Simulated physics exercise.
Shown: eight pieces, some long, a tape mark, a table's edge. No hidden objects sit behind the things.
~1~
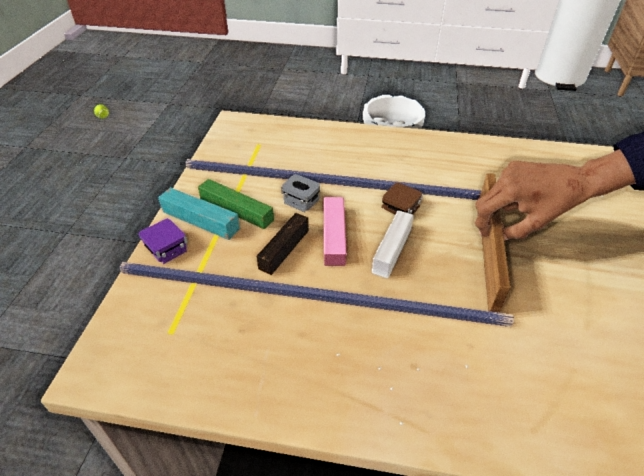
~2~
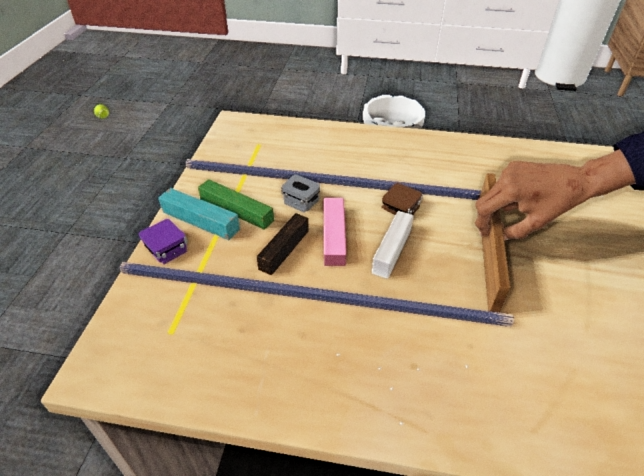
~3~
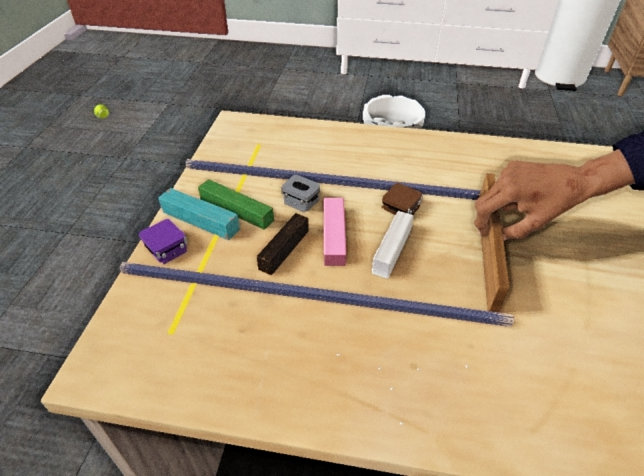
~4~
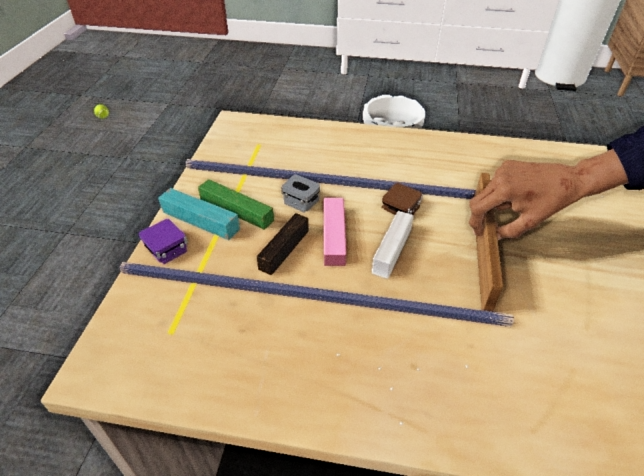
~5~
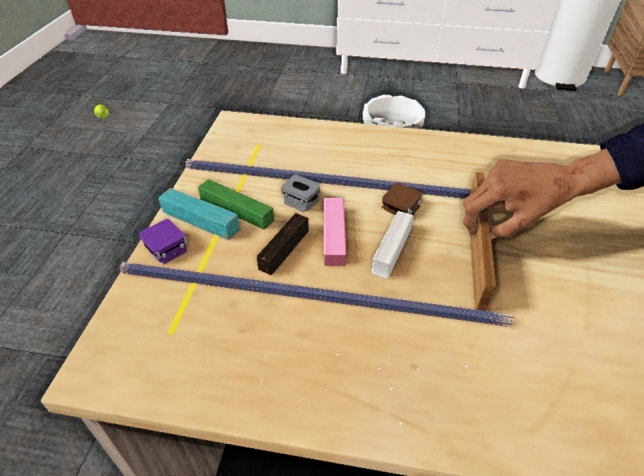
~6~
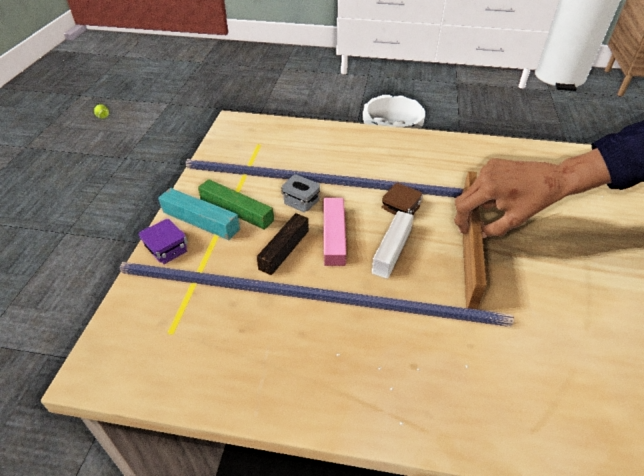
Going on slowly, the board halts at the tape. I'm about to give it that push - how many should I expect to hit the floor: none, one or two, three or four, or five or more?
Expect one or two.
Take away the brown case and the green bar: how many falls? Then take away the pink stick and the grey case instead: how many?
The first try gives 2, the second gives 0.
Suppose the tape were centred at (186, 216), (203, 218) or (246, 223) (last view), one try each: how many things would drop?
The counts come to 6, then 3, then 0.
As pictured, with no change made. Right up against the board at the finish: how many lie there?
Tally at the end: 2.
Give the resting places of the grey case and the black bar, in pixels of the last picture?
First: About (200, 176); second: About (164, 238).
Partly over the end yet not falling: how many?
It totals 2.
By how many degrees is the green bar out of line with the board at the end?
It works out to near 15°.
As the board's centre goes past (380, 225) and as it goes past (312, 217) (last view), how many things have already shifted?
That makes 2 at the first spot and 6 at the second.
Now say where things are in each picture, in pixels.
The first frame shows purple case (164, 242); turquoise bar (199, 213); green bar (236, 203); board (492, 238); tape (224, 220).
The second frame shows turquoise bar (199, 213); grey case (301, 194).
The third frame shows green bar (236, 203); brown case (401, 202).
The fourth frame shows purple case (164, 242); board (486, 237).
The fifth frame shows turquoise bar (199, 213); black bar (284, 243).
The sixth frame shows purple case (164, 242); turquoise bar (199, 213); green bar (236, 203); board (472, 235); tape (224, 220).
Soon after, none off yet; purple case at rest near (164, 242); turquoise bar at rest near (199, 213); green bar at rest near (236, 203).
At rest, the number that fall off is one or two; fallen, turquoise bar.
